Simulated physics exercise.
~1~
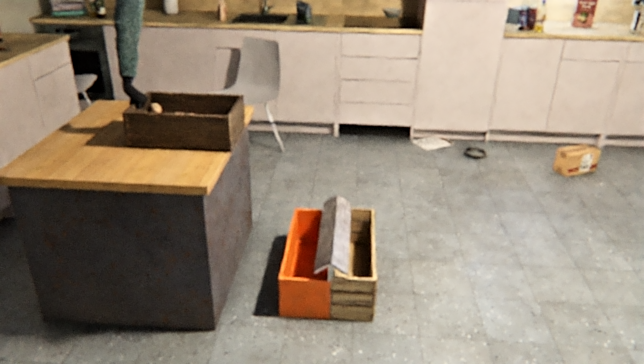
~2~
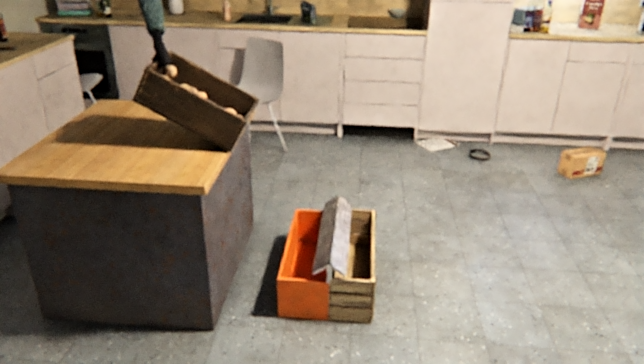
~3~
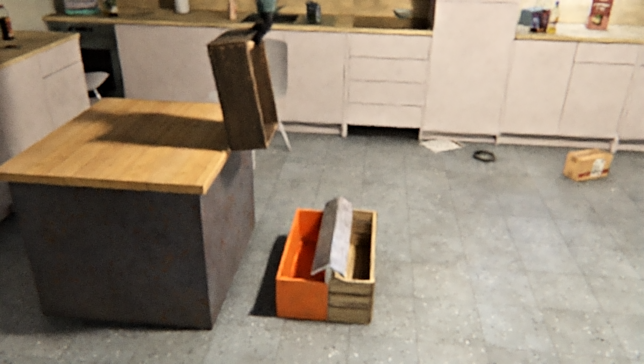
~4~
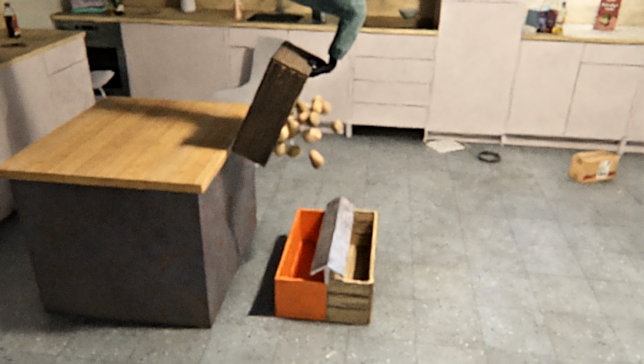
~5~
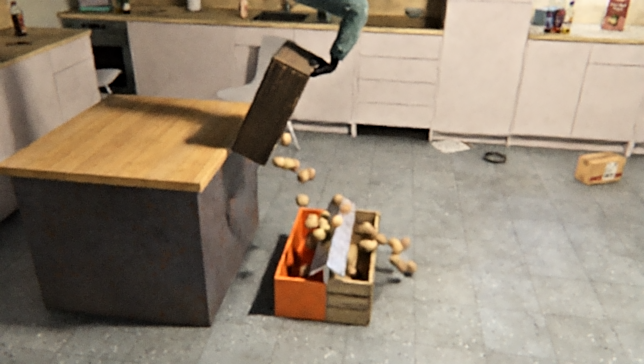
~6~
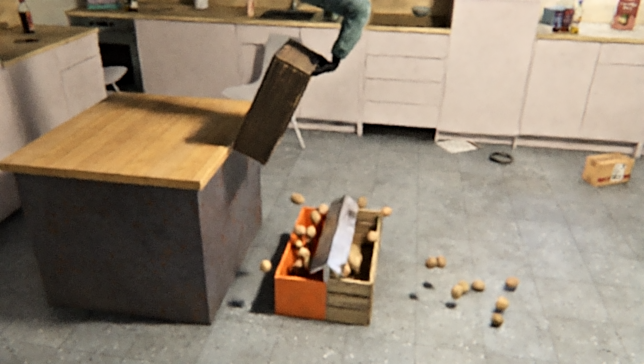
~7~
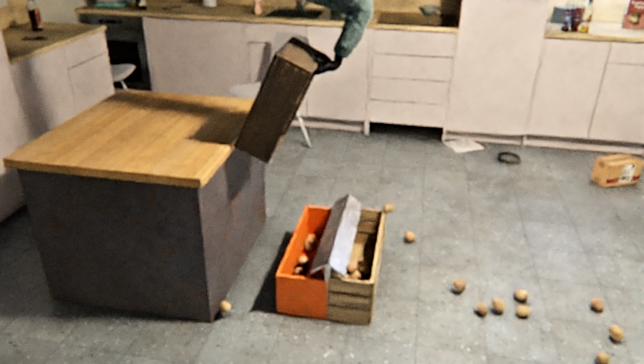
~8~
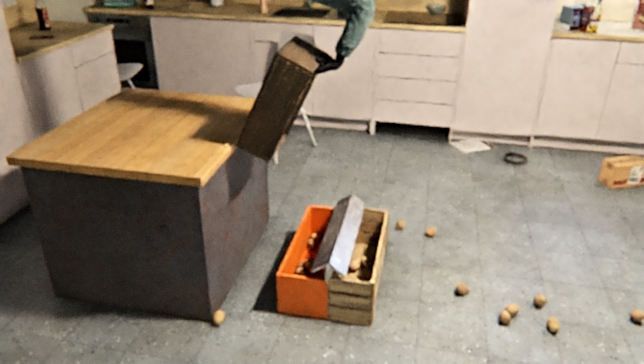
In a kitchen, a gloved hand tips a crate, spilling potato-like lumps into two boxes and across the floor.
